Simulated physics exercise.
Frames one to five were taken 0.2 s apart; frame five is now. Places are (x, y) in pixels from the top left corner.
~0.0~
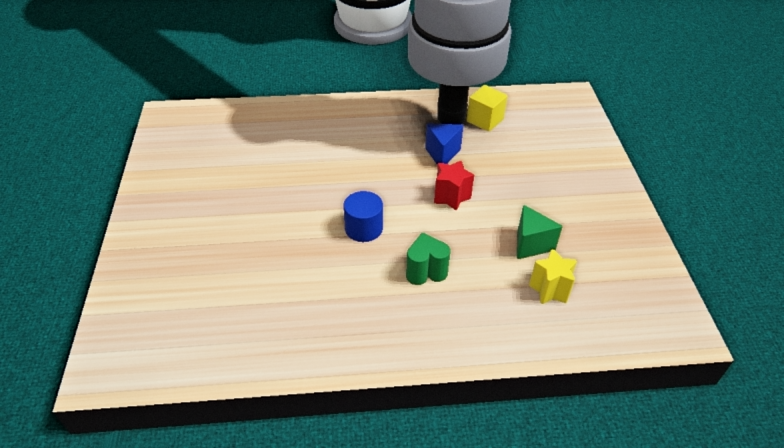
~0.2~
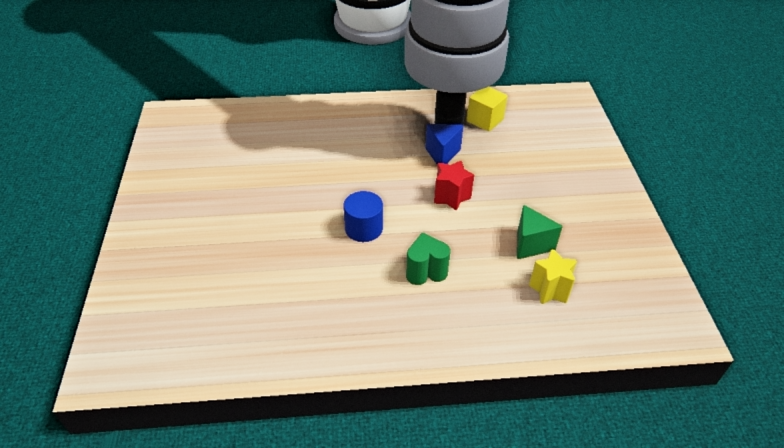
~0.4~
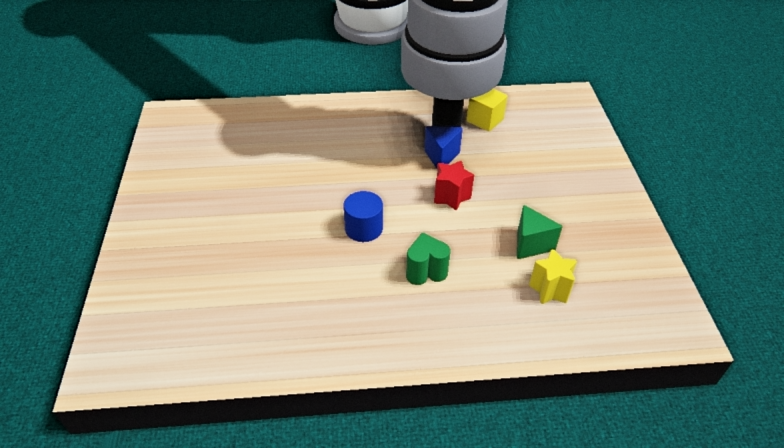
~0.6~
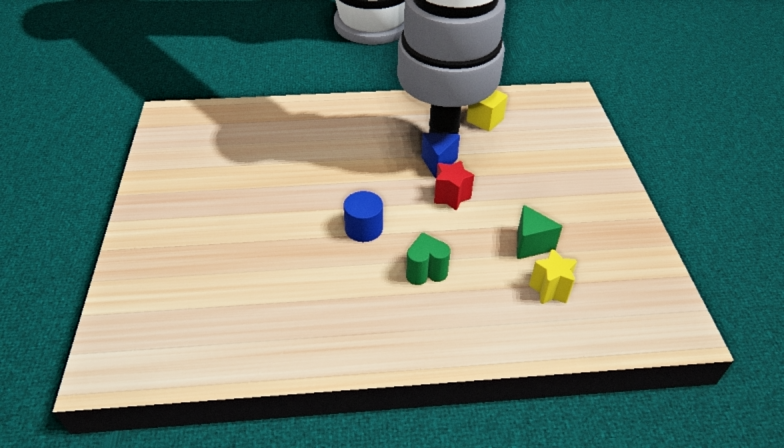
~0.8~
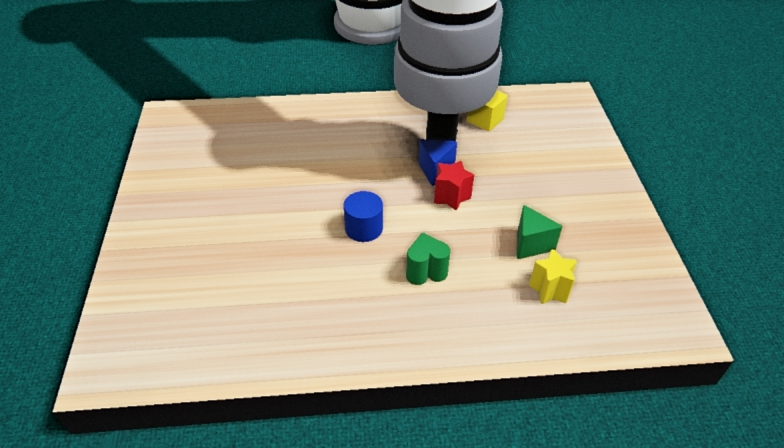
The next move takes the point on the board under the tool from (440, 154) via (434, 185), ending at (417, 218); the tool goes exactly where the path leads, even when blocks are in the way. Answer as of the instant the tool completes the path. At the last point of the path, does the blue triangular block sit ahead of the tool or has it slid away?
The tool keeps it before itself.
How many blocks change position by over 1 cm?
Answer: Two blocks.
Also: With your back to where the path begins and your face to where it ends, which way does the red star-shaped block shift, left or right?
The red star-shaped block goes left.
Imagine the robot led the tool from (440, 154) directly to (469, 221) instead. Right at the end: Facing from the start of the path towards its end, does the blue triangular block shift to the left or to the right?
Seen from start to end, it moves right.
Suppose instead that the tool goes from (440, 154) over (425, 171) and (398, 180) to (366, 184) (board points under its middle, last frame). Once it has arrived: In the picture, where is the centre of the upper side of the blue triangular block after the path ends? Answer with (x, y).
It is going to be at (416, 173).
On the path given first. One third of the way, tool (438, 165); blue triangular block (431, 169); red star-shaped block (456, 180), turned 30° anticlockwise.
Two thirds of the way, tool (430, 187); blue triangular block (429, 194), turned 20° anticlockwise; red star-shaped block (461, 194), turned 60° anticlockwise.
At the end, tool (418, 209); blue circular block not moved; blue triangular block (420, 216), turned 20° anticlockwise; red star-shaped block (461, 194), turned 60° anticlockwise.
